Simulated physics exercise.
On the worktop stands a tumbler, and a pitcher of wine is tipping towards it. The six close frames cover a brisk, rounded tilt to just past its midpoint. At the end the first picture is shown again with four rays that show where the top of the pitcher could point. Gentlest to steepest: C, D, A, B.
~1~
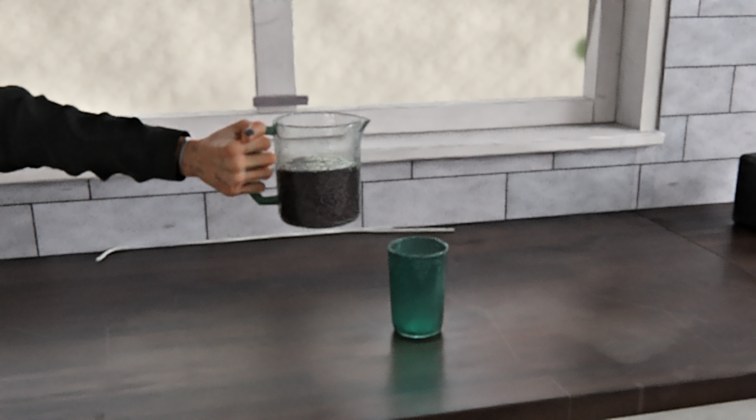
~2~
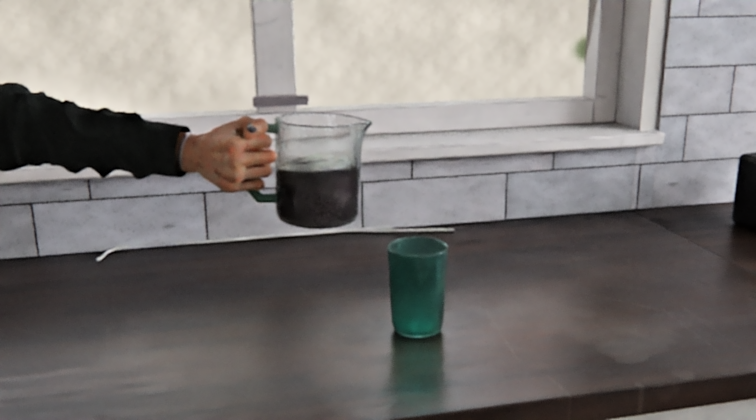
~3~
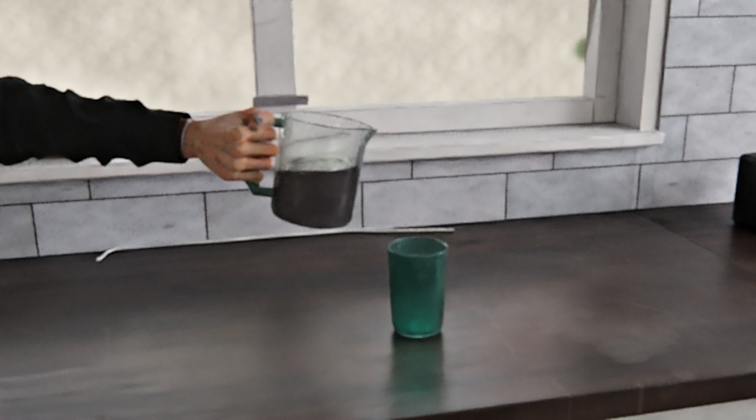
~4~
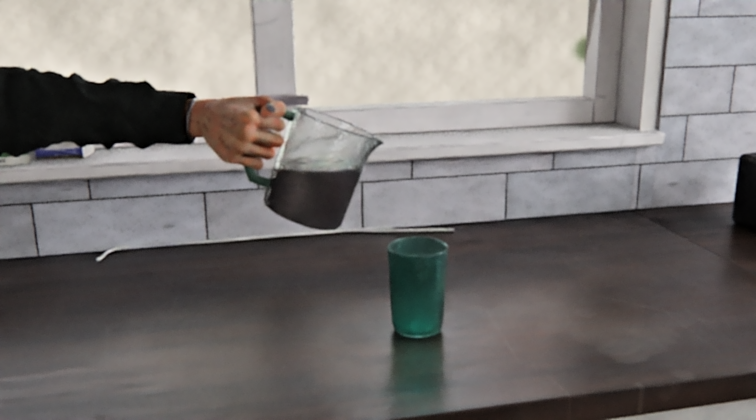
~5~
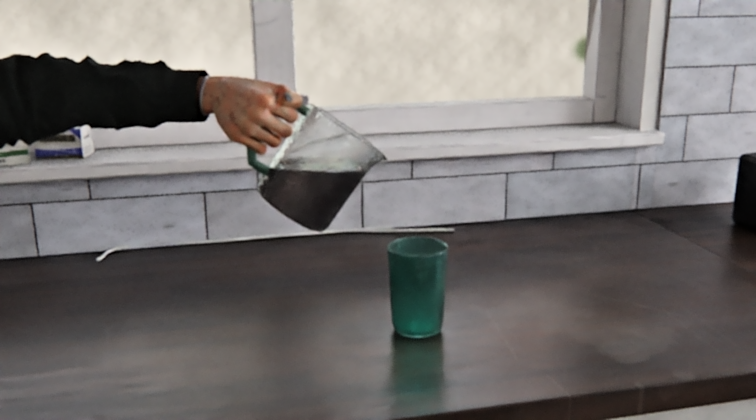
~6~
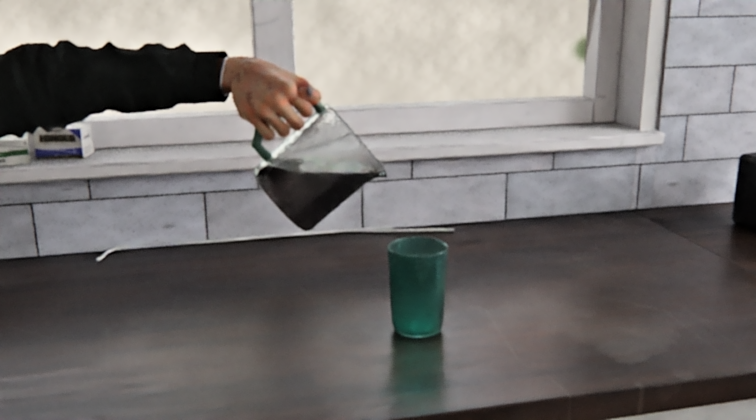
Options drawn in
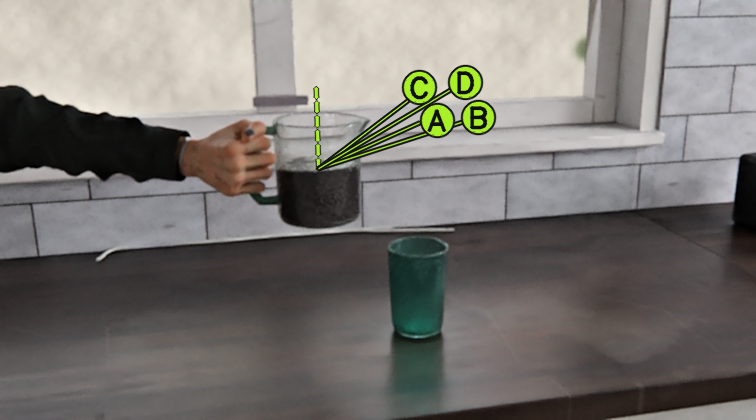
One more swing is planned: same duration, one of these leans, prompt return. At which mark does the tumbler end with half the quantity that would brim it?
Take A.
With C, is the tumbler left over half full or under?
Under.
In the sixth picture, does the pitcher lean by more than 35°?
Yes, it does.
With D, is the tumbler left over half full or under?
Under.
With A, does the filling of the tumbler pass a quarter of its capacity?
Yes, clearly.
On the marked copy, A at (419, 122); B at (462, 122); C at (408, 100); D at (450, 90).
Choosing A, the tumbler ends with about 49 % of what it can hold.
Choosing B, the tumbler ends with about 67 % of what it can hold.
Choosing C, the tumbler ends with about 14 % of what it can hold.
Choosing D, the tumbler ends with about 30 % of what it can hold.
